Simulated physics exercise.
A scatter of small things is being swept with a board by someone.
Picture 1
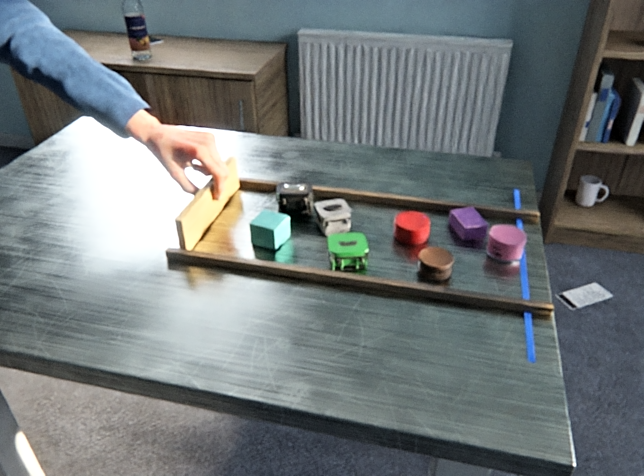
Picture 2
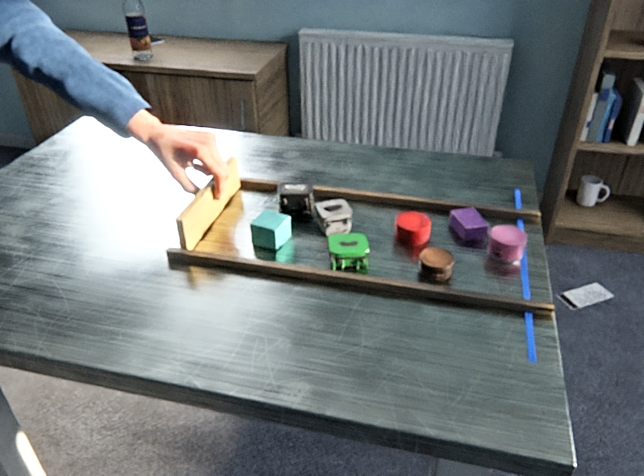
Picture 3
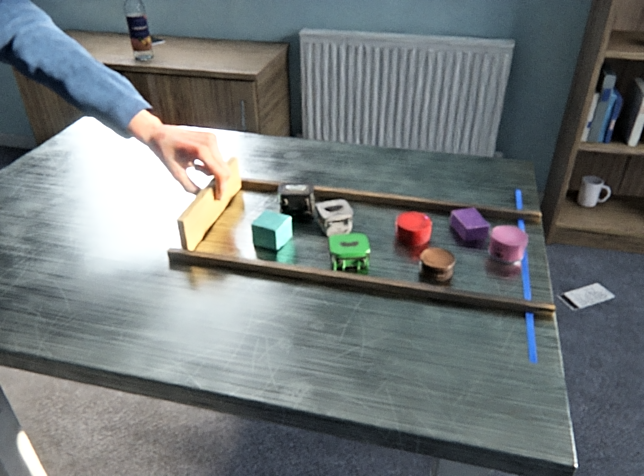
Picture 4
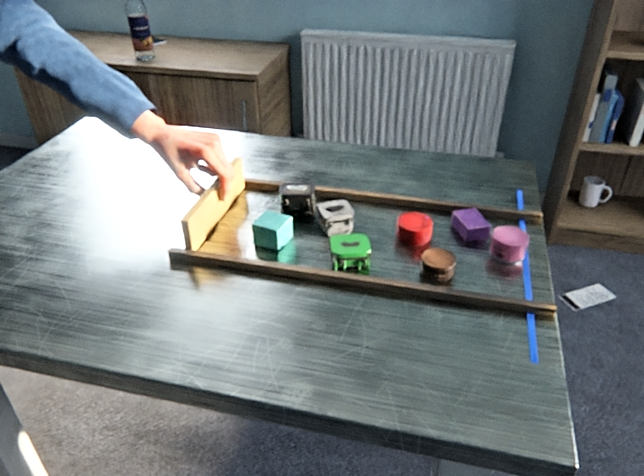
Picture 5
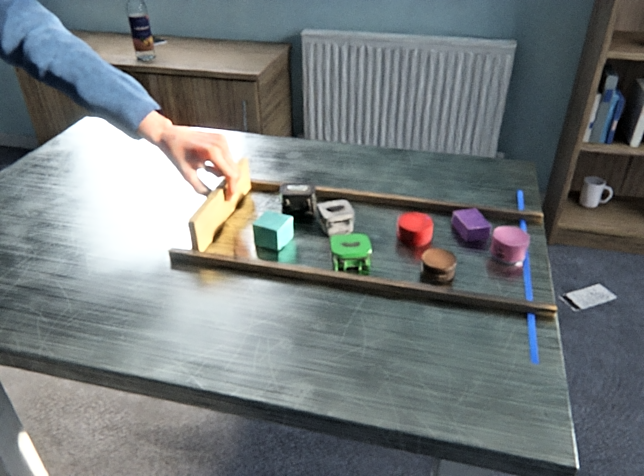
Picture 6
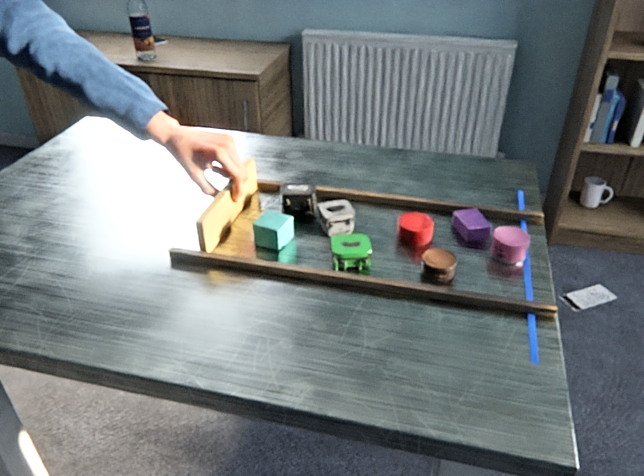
A hand slides a wooden board slightly right between two rails toward scattered small objects.
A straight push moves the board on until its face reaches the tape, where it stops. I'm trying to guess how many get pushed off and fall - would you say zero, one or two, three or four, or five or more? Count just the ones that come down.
I would say five or more.
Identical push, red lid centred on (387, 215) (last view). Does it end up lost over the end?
In that case it plunges.
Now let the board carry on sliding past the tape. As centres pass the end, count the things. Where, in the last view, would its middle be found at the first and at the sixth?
At (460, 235) for the first, at (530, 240) for the sixth.
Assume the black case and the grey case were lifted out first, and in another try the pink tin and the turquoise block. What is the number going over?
Counts - first: 2, second: 3.
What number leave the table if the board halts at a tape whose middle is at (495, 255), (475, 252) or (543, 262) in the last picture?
4, 2, 8.
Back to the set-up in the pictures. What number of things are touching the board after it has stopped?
The count in contact is 3.
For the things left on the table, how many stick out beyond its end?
3.
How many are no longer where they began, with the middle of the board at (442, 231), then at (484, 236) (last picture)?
Moved so far: 8, later 8.
A little later, none off yet; pink tin at rest near (510, 245); purple block at rest near (471, 225); brown tub at rest near (439, 265).
Next, none off yet; pink tin at rest near (510, 245); purple block shifted a little near (486, 222); brown tub shifted about its own width near (478, 268).
Later still, none off yet; pink tin tilted a little near (565, 254); purple block shifted well along near (533, 222); brown tub shifted well along near (562, 276).
When it is over, the number that fall off is five or more; down, green case, red lid, brown tub, purple block and pink tin.
